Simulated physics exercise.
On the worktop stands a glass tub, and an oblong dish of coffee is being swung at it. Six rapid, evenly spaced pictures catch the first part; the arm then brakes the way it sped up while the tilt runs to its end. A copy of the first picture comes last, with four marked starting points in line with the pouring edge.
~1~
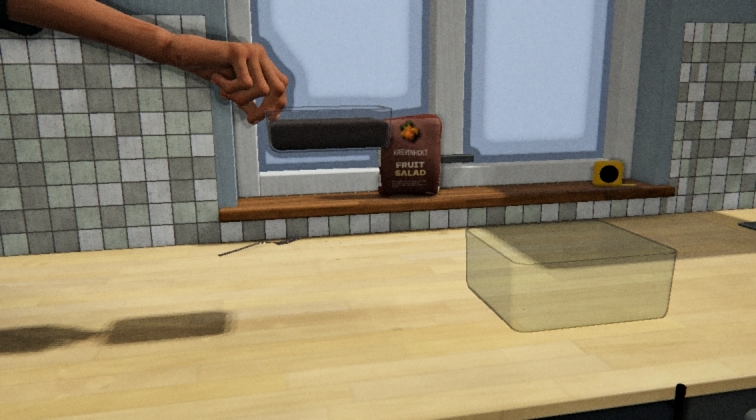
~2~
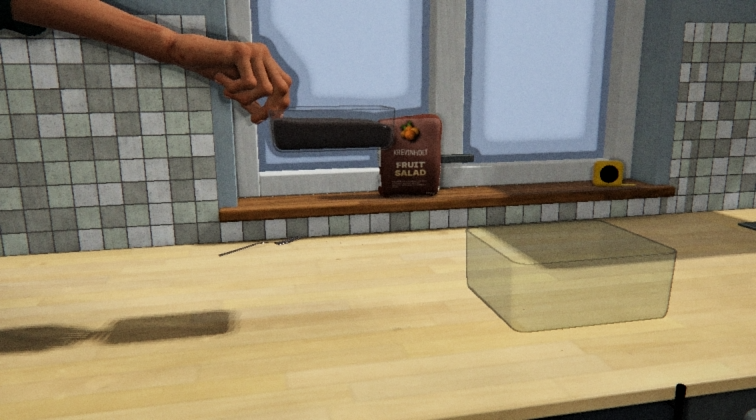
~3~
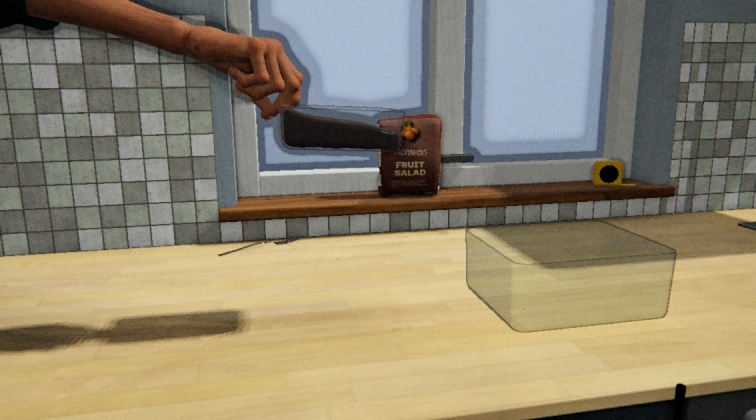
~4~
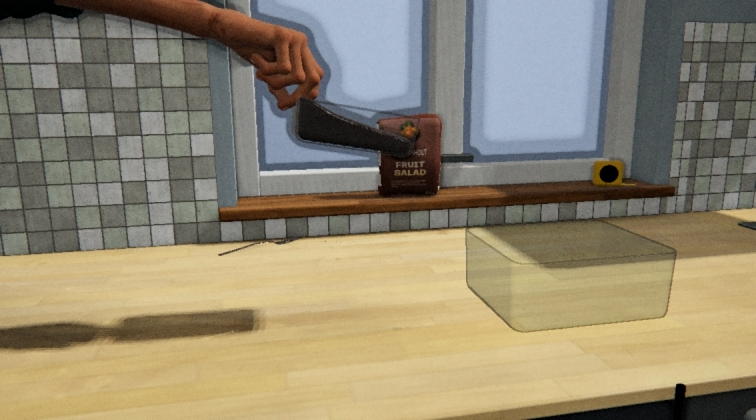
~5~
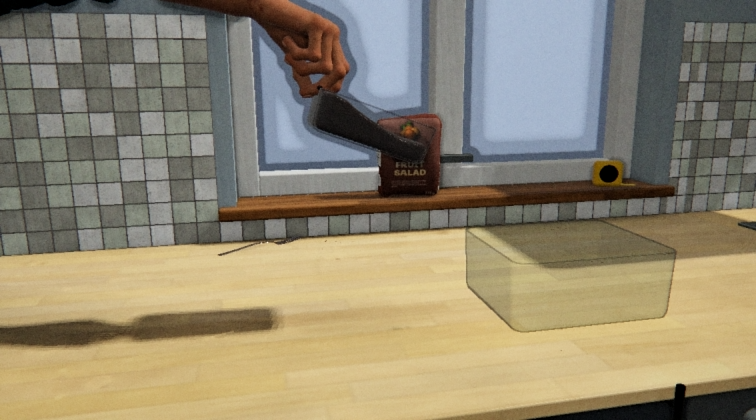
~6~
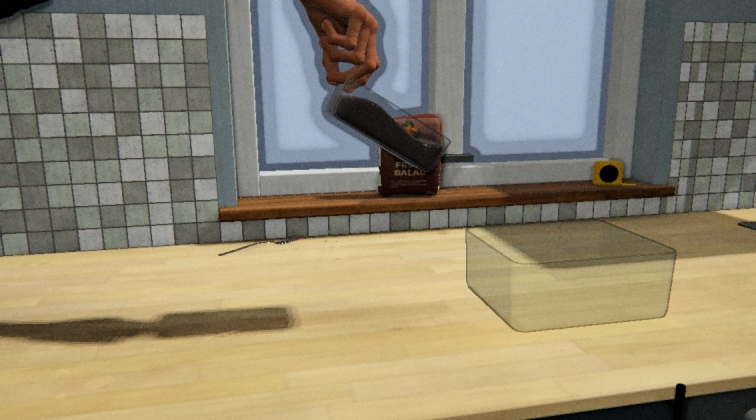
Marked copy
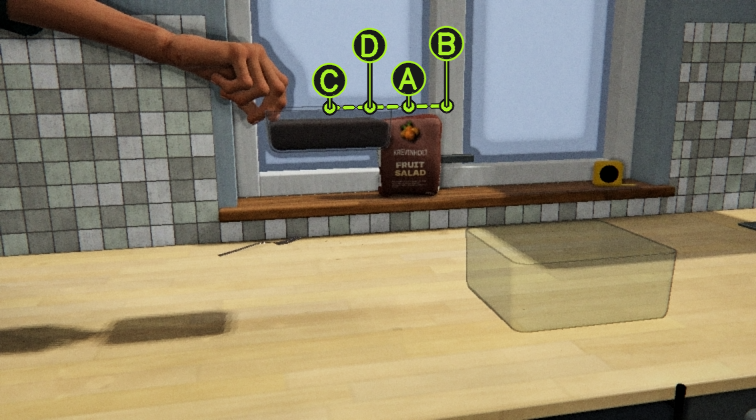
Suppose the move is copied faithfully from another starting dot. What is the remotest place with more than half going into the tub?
It is C.
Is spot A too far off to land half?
No, that is safe.
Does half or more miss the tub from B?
No.
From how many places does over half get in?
All of them.
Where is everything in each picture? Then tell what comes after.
Upright, lip at (384, 107); tub from (510, 331) to (664, 315); nothing has left yet, in the first frame.
Upright, lip at (387, 107); nothing has left yet, in the second frame.
Tipped about 3°, lip at (396, 109); nothing has left yet, in the third frame.
Tipped about 10°, lip at (411, 116); coffee is over the rim, down to (307, 99), in the fourth frame.
Tipped about 20°, lip at (427, 126); nothing has left yet, in the fifth frame.
Tipped about 32°, lip at (441, 138); nothing has left yet, in the sixth frame.
In lime, A at (408, 106); B at (446, 105); C at (329, 108); D at (369, 107).
For spot A, about 86 % lands in the tub, 8 % falls short and 6 % goes beside or beyond.
For spot B, about 89 % lands in the tub, 4 % falls short and 7 % goes beside or beyond.
For spot C, about 67 % lands in the tub, 28 % falls short and 5 % goes beside or beyond.
For spot D, about 79 % lands in the tub, 13 % falls short and 9 % goes beside or beyond.
